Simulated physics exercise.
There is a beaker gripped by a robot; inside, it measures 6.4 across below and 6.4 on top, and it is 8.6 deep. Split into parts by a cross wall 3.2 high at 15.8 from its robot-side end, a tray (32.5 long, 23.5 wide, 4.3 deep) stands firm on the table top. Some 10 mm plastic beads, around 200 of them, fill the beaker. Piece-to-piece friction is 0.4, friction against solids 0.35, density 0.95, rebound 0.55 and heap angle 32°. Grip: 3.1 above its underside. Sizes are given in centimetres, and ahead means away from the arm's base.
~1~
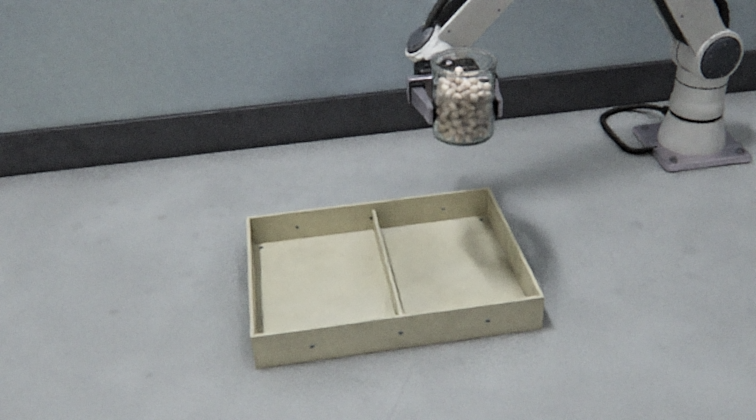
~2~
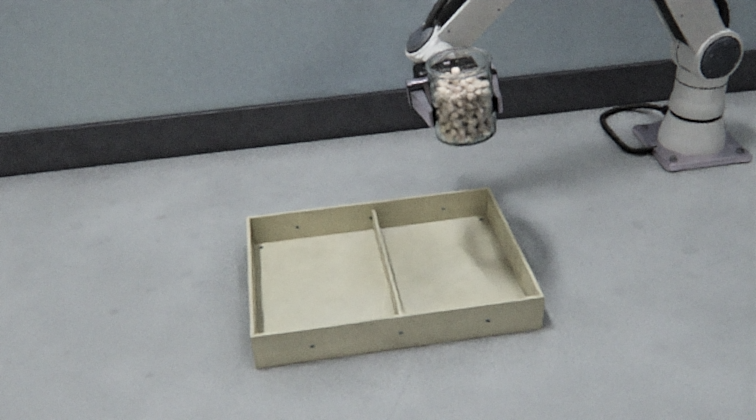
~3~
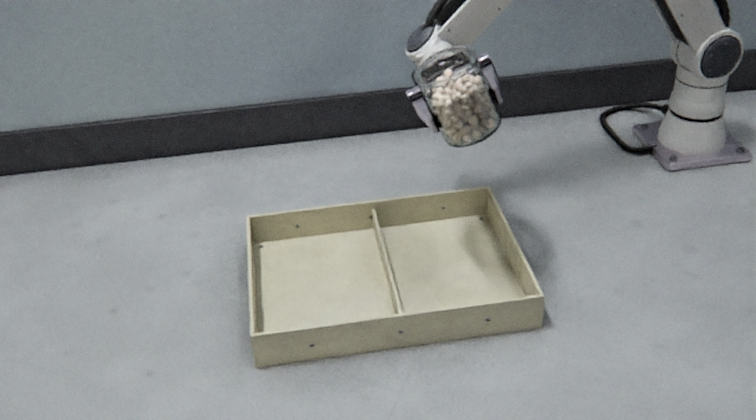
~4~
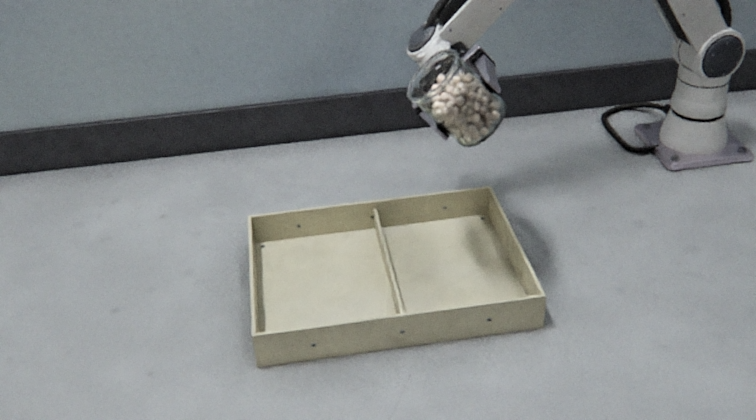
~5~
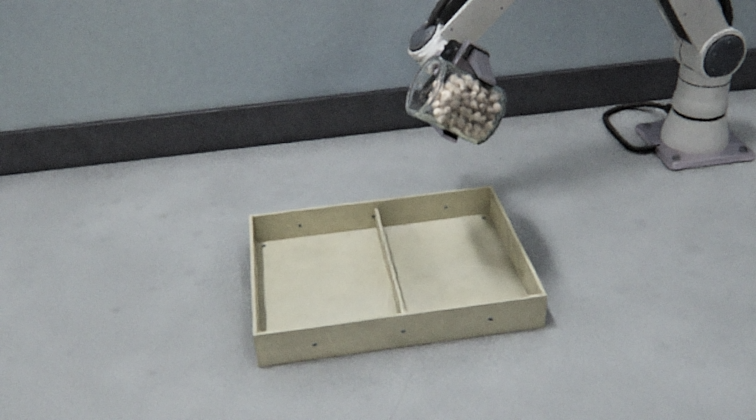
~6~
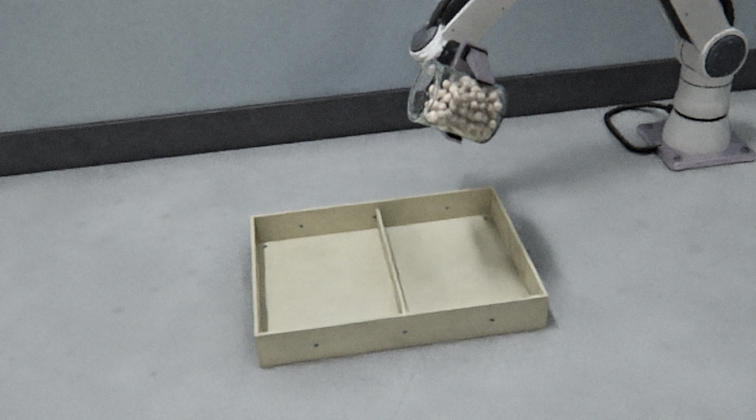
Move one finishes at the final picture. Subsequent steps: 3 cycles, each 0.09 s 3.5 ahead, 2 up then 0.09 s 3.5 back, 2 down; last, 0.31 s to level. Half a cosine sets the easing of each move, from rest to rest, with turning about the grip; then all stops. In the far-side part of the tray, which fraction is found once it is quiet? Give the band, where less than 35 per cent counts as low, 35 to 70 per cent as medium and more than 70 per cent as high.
Medium.
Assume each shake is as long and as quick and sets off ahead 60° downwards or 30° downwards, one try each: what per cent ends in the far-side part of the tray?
First try some 5 %, second try some 15 %.
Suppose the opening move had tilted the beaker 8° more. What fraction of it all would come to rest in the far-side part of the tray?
Then something close to 75 in a hundred.
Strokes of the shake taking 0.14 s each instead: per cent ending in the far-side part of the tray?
Then about 15 per cent.
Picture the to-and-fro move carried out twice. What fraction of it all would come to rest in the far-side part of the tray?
It would be near 50 per cent.
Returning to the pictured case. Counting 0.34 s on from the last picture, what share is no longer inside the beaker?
45 %.
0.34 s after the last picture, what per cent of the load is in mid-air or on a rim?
About 10 per cent.
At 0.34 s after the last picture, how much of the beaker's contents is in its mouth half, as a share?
Something near 90 per cent is there.
Then, 0.34 s later, tilted 63° forward, highest piece 28 above the table; 109 in the beaker, 65 in the far-side part, 3 in the robot-side part, 20 in flight or on a rim.
Then, 0.68 s later, tilted 36° forward, highest piece 25 above the table; 108 in the far-side part, 57 in the beaker, 11 in the robot-side part, 7 on the table or floor, 14 in flight or on a rim.
Then, 1.05 s later, level, highest piece 25 above the table; 117 in the far-side part, 57 in the beaker, 12 in the robot-side part, 11 on the table or floor.
Then, 2.10 s later, level, highest piece 25 above the table; 117 in the far-side part, 57 in the beaker, 12 in the robot-side part, 11 on the table or floor.
At rest, 117 in the far-side part, 57 in the beaker, 12 in the robot-side part, 11 on the table or floor. That is 59 % in the far-side part of the tray.
